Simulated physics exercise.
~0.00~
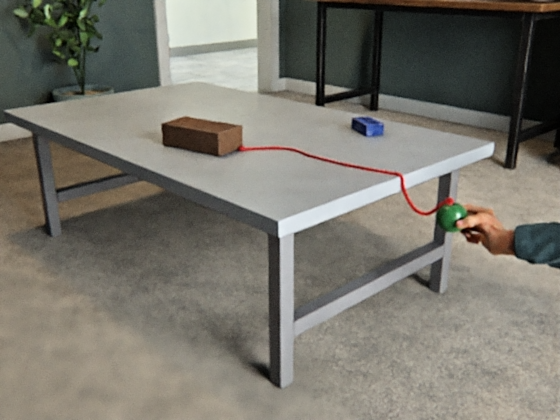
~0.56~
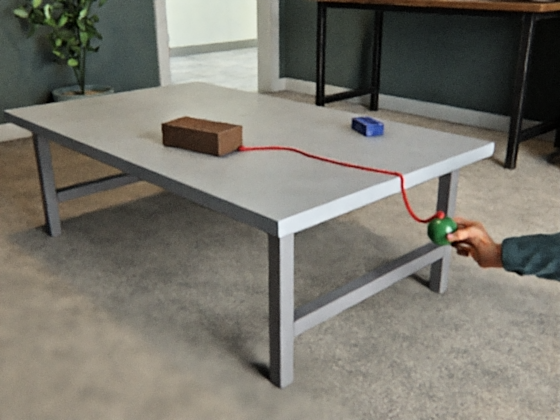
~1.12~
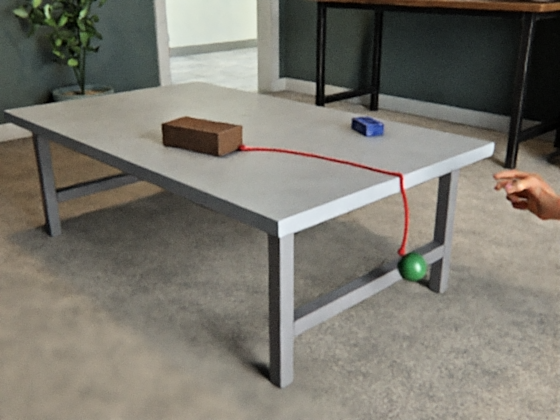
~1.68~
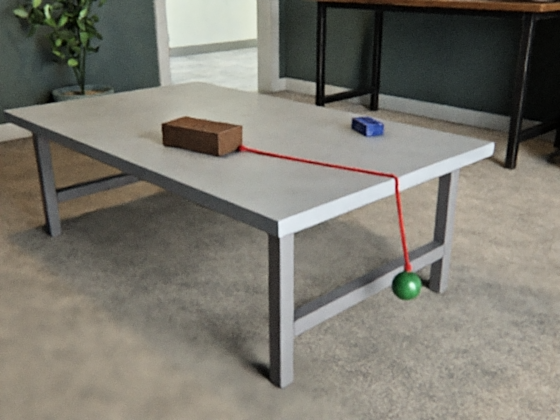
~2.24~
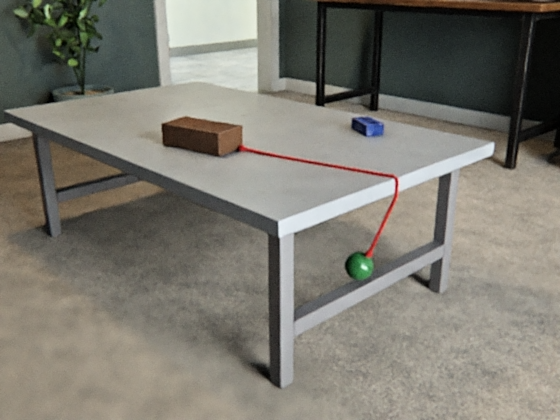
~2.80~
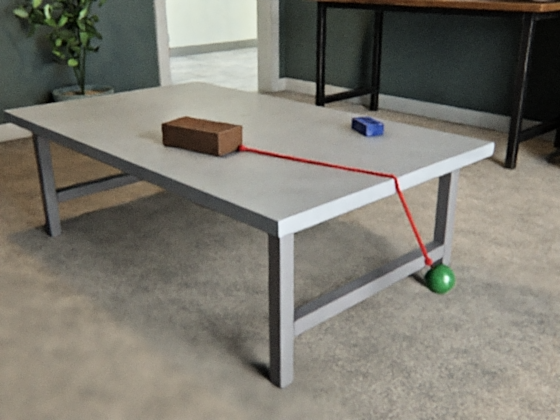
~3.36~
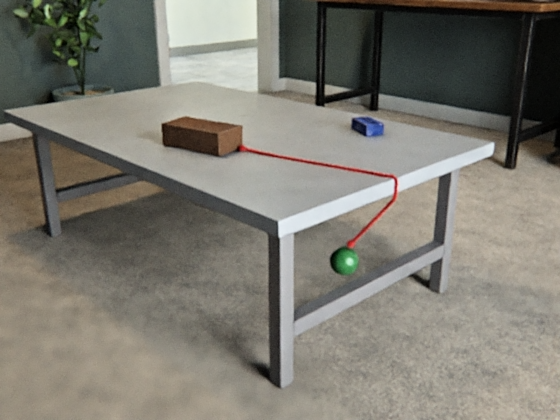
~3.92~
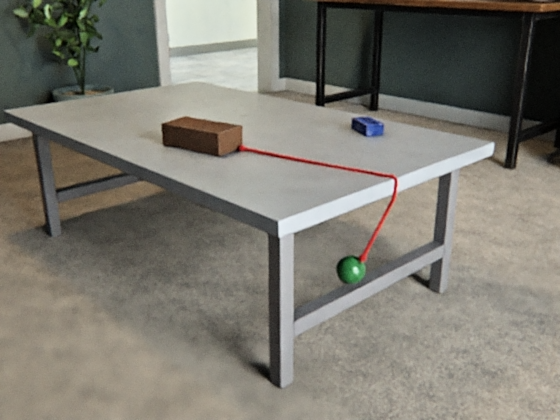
We see a hand holding a green ball on a red cord tied to a brick on a gray table, then letting go and drawing back. The ball drops and swings left and right beneath the edge, ending up dangling off the floor while the brick and blue box stay put.
